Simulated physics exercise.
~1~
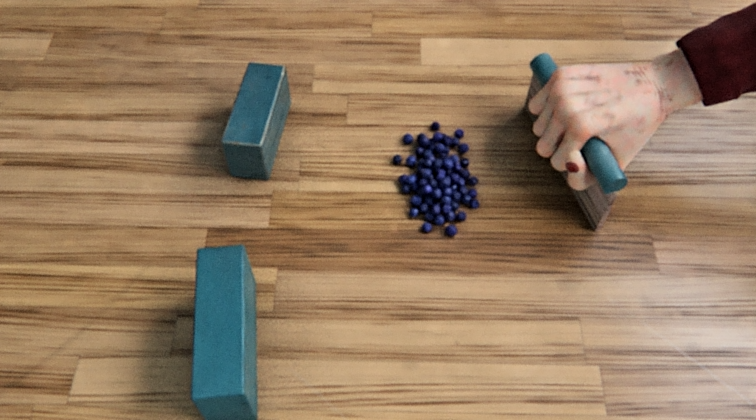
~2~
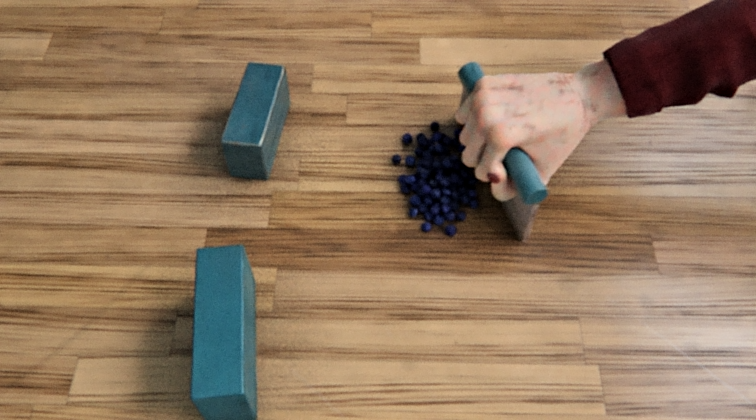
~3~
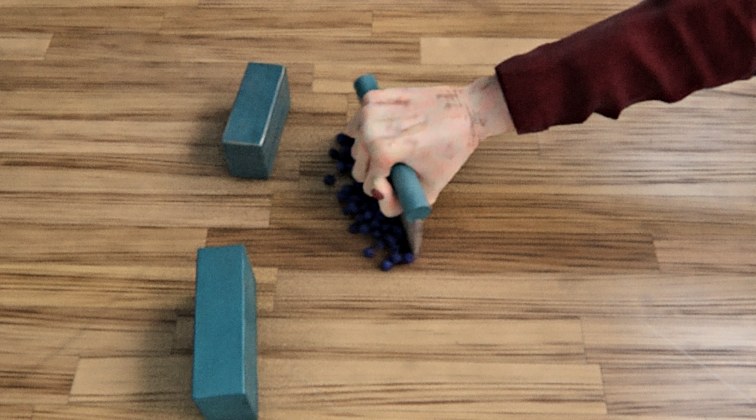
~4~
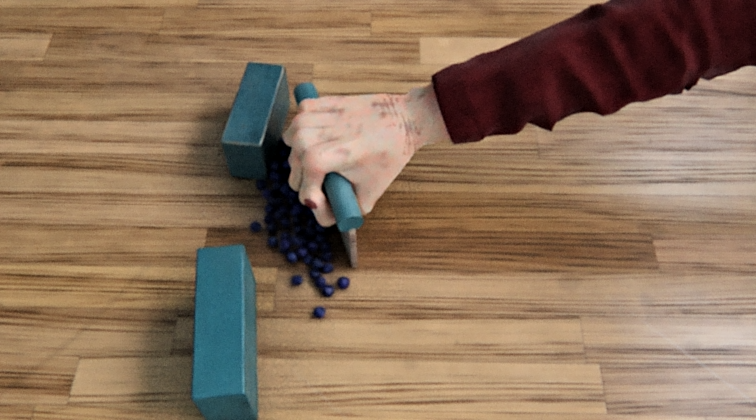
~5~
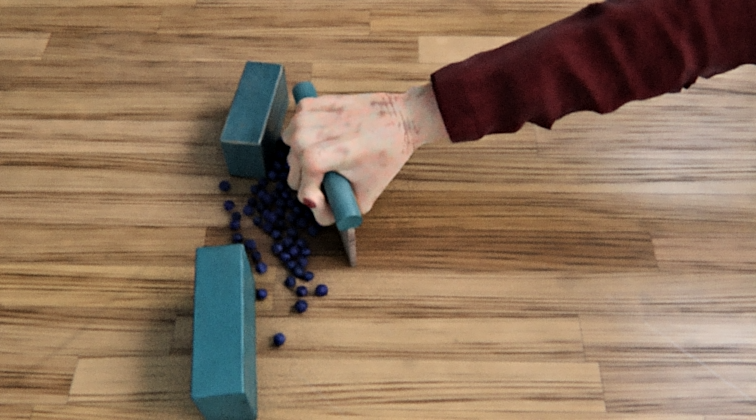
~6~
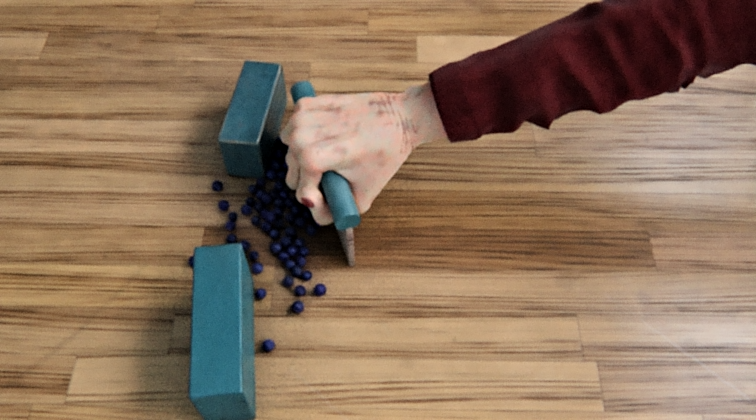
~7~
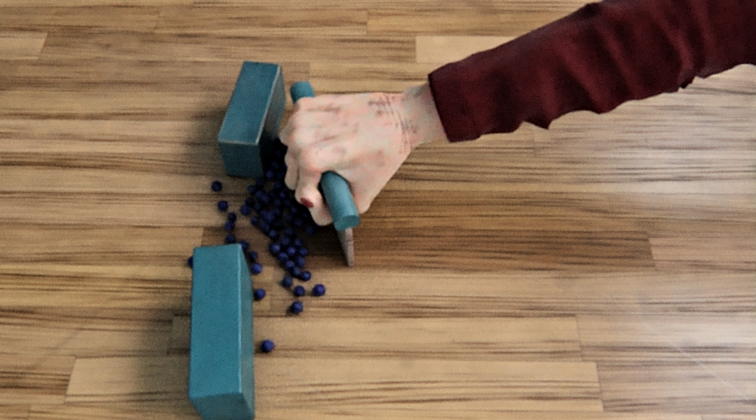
At the start, a hand in a dark red sleeve grips the blue-green handle of a scraper on a wooden surface, to the right of a pile of dark blue berries. Two blue-green blocks stand at the left with a gap between them. The hand slides the scraper left until it meets the pile, then pushes the berries toward the blocks. It stops close to the far block, and a few berries roll on ahead. They soon settle, a small share in or through the gap, while most stay bunched before the blocks beside the still scraper.
